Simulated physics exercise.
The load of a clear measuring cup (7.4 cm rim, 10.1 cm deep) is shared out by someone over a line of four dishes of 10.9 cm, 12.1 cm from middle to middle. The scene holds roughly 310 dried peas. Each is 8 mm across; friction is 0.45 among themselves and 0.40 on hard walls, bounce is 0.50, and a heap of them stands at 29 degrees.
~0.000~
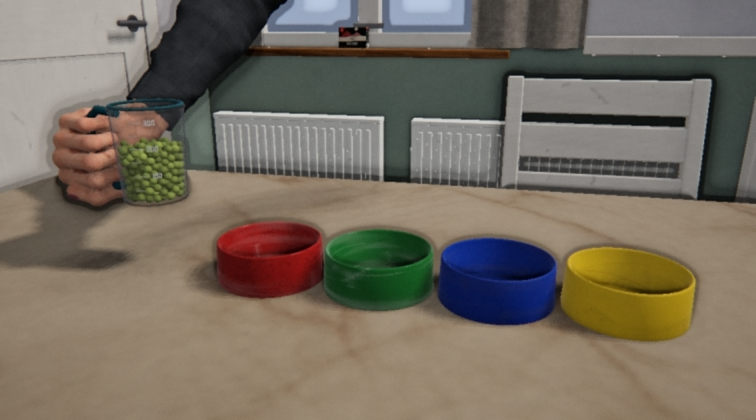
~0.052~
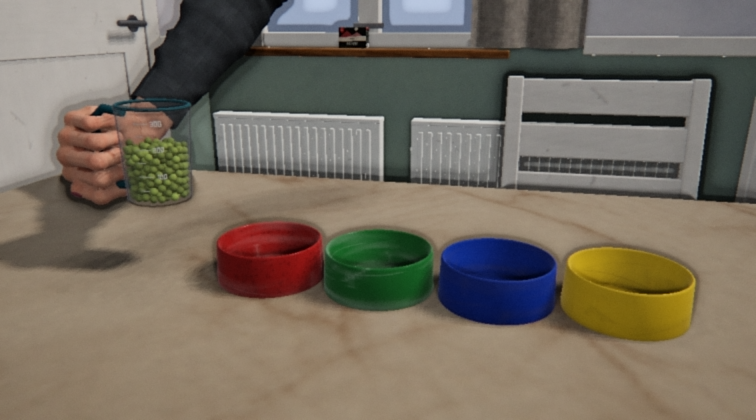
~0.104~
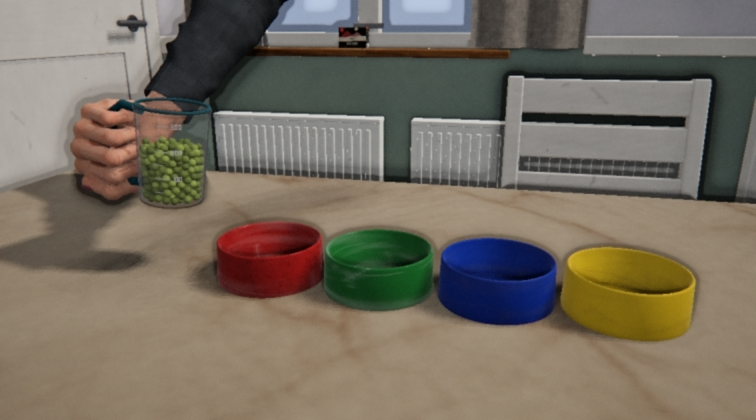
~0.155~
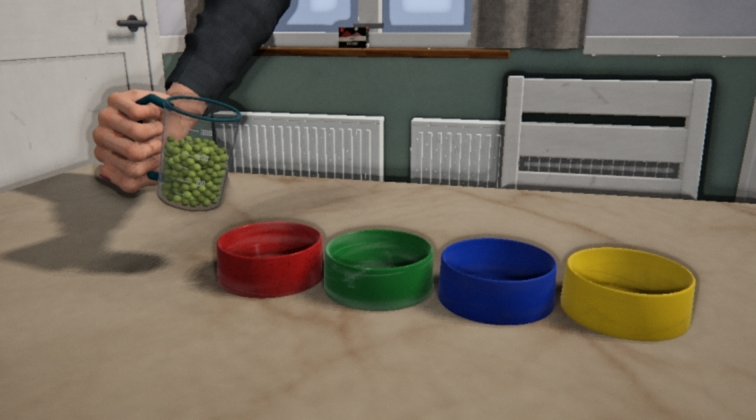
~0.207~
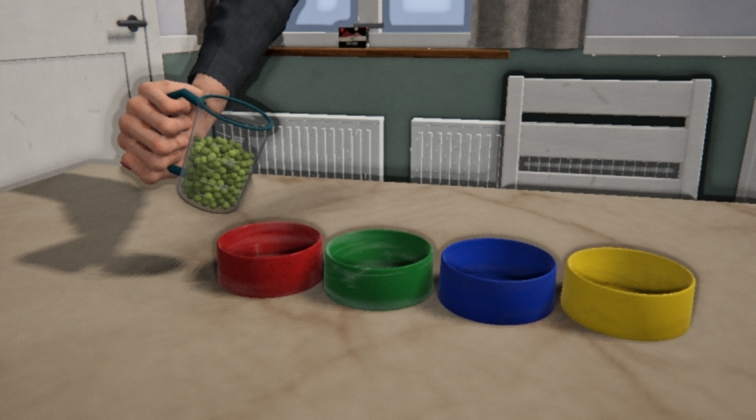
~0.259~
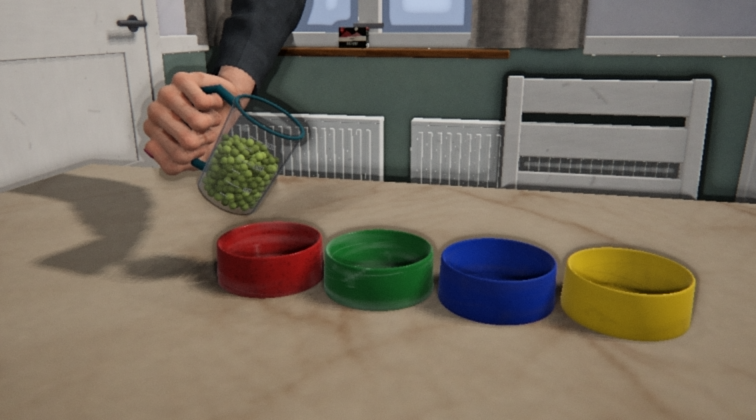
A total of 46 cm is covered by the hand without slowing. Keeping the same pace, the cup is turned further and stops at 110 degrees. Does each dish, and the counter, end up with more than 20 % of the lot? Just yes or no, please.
In short: Red dish no, blue dish no, green dish no, yellow dish yes, counter yes.
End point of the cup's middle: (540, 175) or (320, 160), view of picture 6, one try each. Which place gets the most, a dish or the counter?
First try: Yellow; second try: Green.
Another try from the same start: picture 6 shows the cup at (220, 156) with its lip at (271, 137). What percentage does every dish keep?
Red 0, blue 30, green 0, yellow 60.
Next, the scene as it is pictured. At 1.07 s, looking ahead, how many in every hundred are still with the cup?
Around 5 in a hundred.
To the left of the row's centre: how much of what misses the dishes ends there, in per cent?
Some 0 per cent.
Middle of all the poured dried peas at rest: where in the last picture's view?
Centre at rest: Approx. (665, 306) px.
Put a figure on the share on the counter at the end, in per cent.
I'd put it near 50 per cent.
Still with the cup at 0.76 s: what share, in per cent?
Around 95 percent.
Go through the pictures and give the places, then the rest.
Cup at (151, 152), tilt 0 degrees, lip at (177, 106), moved 0.0 cm; middle of the pieces at (151, 167); red dish at (270, 239); green dish at (379, 248); blue dish at (498, 259); yellow dish at (629, 270), in the first frame.
Cup at (157, 152), tilt 2 degrees, lip at (184, 107), moved 0.6 cm; middle of the pieces at (155, 167), in the second frame.
Cup at (173, 153), tilt 7 degrees, lip at (205, 112), moved 2.6 cm; middle of the pieces at (170, 168), in the third frame.
Cup at (197, 154), tilt 15 degrees, lip at (236, 119), moved 5.4 cm; middle of the pieces at (192, 169), in the fourth frame.
Cup at (222, 156), tilt 24 degrees, lip at (269, 128), moved 8.4 cm; middle of the pieces at (215, 169), in the fifth frame.
Cup at (248, 157), tilt 32 degrees, lip at (300, 138), moved 11.4 cm; middle of the pieces at (239, 169); red dish at (270, 239); green dish at (379, 248); blue dish at (498, 259); yellow dish at (629, 270). Its pace works out near 165 degrees a second; the hand travels 57 cm a second, in the sixth frame.
Then, at 0.56 s, tilt 82 degrees; cup holds 100 %.
After 0.76 s, tilt 109 degrees; cup holds 95 %, yellow 5 %.
After 1.07 s, tilt 110 degrees; cup holds 5 %, yellow 50 %.
At rest (2.2 s), red 0 %, blue 0 %, green 0 %, yellow 50 %, counter 50 %.
